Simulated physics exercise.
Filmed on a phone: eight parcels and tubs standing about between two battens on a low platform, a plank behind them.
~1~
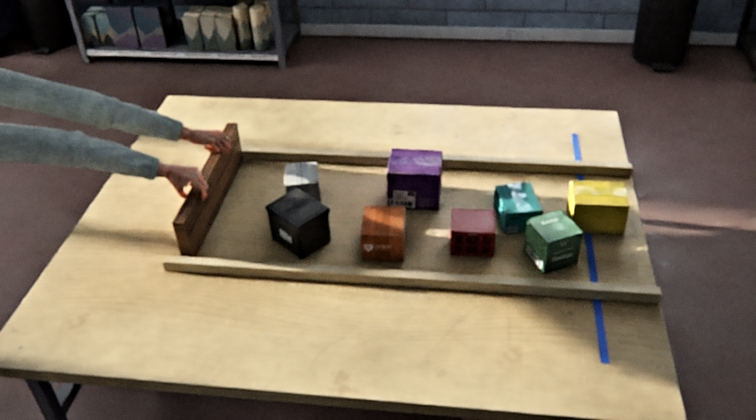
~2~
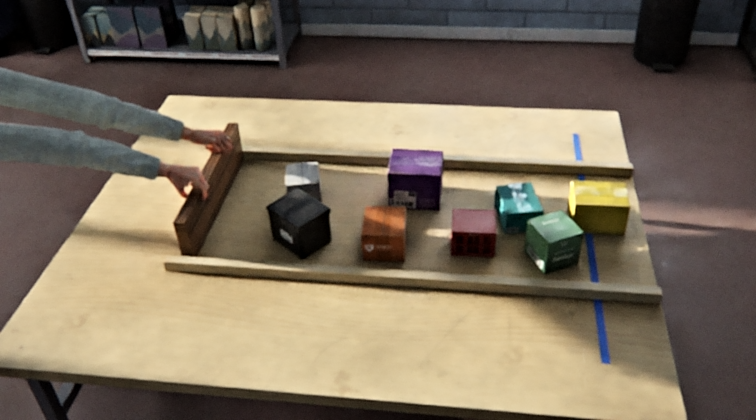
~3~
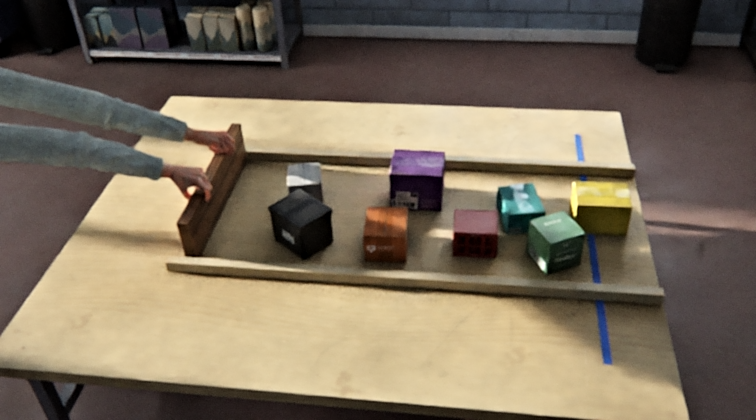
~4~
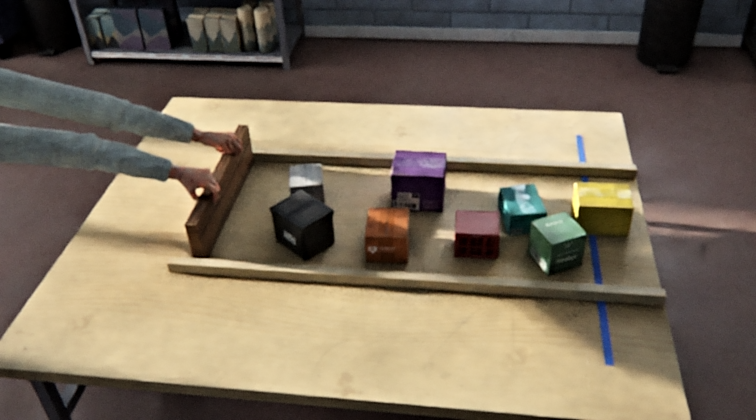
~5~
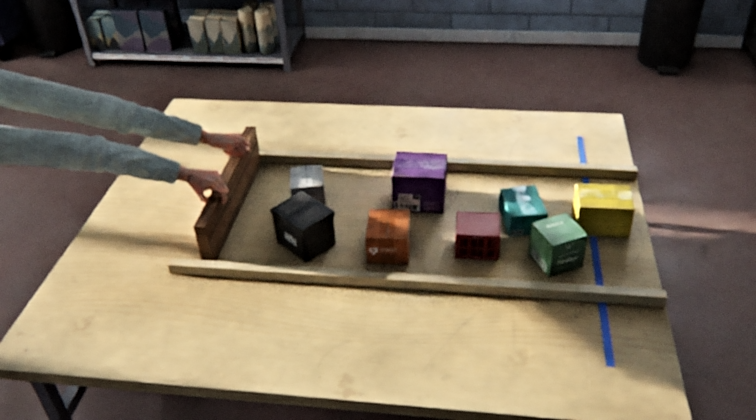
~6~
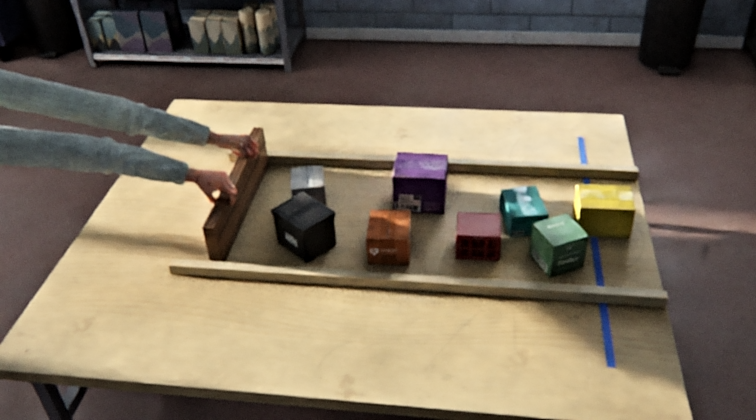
Two hands slide a wooden plank a short way to the right between two battens on a table, starting from the left end. The plank draws nearer to the black and grey boxes, while all eight boxes, from these to the yellow one by the blue tape, stay in place.
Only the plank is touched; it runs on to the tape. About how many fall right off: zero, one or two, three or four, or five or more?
The number that fall off is five or more.
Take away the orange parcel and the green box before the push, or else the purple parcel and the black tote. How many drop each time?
The counts: 3 and 3.
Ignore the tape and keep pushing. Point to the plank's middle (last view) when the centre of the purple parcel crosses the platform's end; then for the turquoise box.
At (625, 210) for the purple parcel; at (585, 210) for the turquoise box.
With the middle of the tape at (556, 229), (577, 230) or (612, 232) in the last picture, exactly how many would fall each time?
Try by try, 3, 3 and 5.
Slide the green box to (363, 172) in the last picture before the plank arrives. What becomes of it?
It holds on.
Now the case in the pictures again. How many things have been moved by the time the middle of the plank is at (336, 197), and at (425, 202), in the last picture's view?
At the one place 3, at the other 7.
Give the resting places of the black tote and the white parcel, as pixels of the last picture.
About (625, 236), and the other about (612, 212).
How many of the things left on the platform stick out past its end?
It comes to 0.
A little later, none off yet; yellow parcel at rest near (603, 211); green box at rest near (558, 245); turquoise box at rest near (523, 211).
Next, none off yet; yellow parcel shifted a little near (625, 216); green box shifted well along near (630, 252); turquoise box shifted about its own width near (576, 213).
When it is over, the number that fall off is five or more; down, orange parcel, red crate, turquoise box, green box and yellow parcel.
